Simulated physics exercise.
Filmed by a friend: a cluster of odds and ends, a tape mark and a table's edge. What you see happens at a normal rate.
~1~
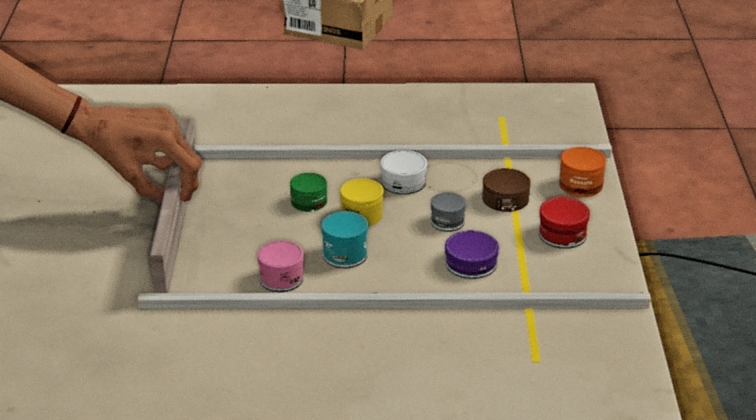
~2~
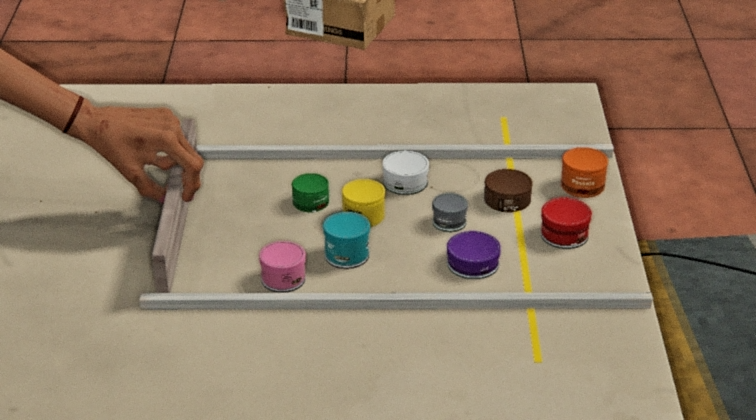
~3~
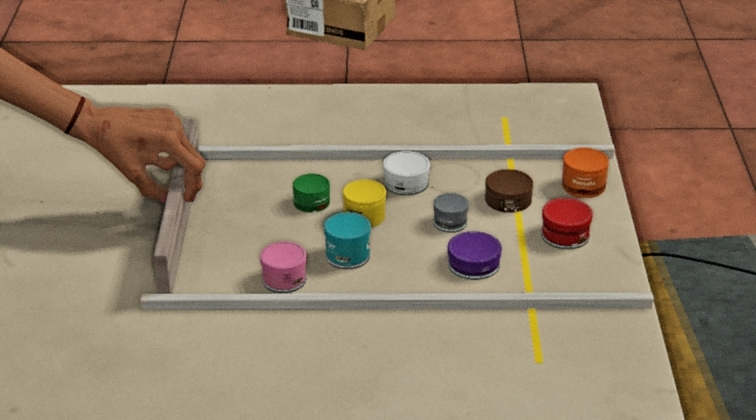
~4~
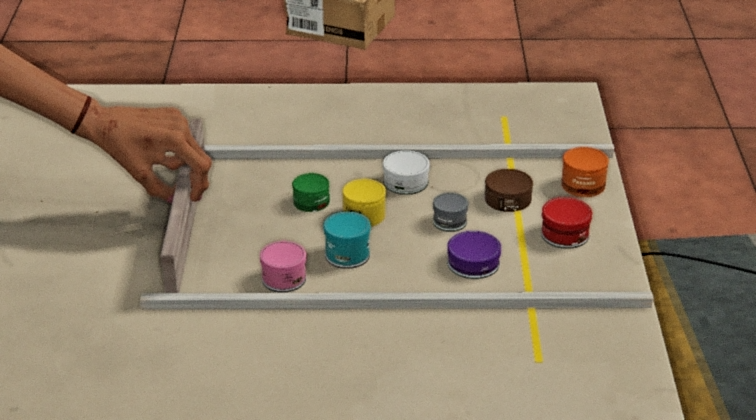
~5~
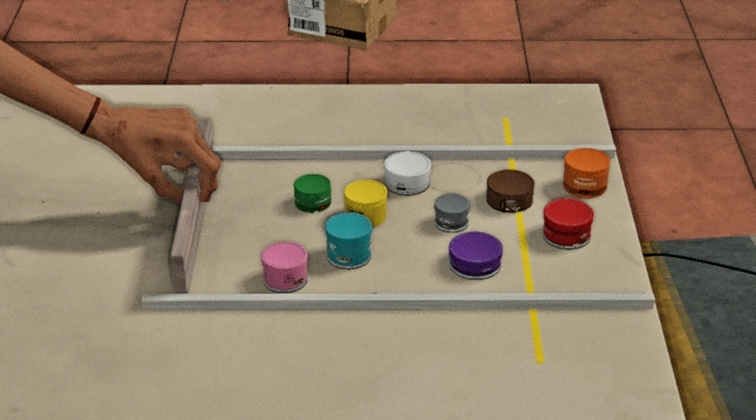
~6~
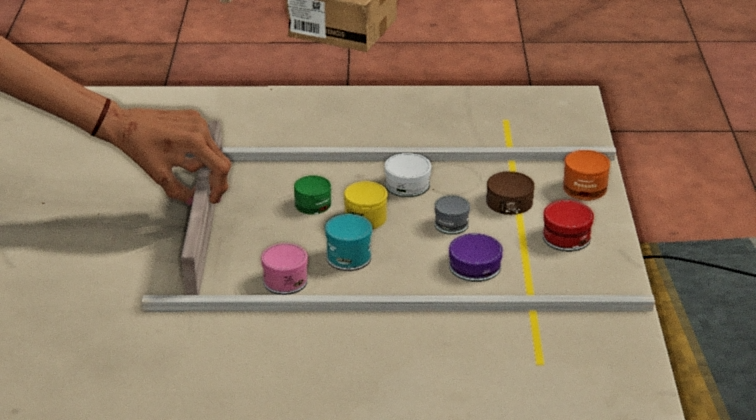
A hand at the left held a flat board upright between two pale rails and slid it slightly to the right, while the colourful little tubs scattered ahead of it stayed where they were.
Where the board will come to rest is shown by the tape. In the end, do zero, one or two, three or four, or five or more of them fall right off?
Drops: None.
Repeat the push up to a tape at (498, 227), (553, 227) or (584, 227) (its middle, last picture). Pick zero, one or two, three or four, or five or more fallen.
Lab note - count per position: None; one or two; 5 or more.
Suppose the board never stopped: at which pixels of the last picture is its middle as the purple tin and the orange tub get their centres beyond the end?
The middle would be close to (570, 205) and then close to (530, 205).
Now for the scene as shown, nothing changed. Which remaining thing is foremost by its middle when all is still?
I'd go with the orange tub.
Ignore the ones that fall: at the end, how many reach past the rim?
Overhanging ones - 1.
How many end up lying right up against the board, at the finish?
Contact count: 5.
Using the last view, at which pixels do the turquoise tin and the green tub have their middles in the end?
Final pixels, roughly: (548, 242) for the first, (536, 195) for the other.
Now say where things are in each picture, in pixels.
In the first frame, orange tub (582, 172); red tin (564, 223); brown tub (506, 190); board (175, 203); tape (517, 225).
In the second frame, red tin (566, 223); pink pot (283, 267).
In the third frame, brown tub (509, 191); grey tin (451, 213).
In the fourth frame, orange tub (585, 172); white tin (406, 173).
In the fifth frame, red tin (568, 224); purple tin (475, 256).
In the sixth frame, orange tub (586, 175); red tin (568, 226); brown tub (510, 193); board (204, 205); tape (521, 227).
A little later, none off yet; orange tub at rest near (586, 175); red tin at rest near (568, 226); brown tub at rest near (510, 193).
When it is over, the number that fall off is zero.
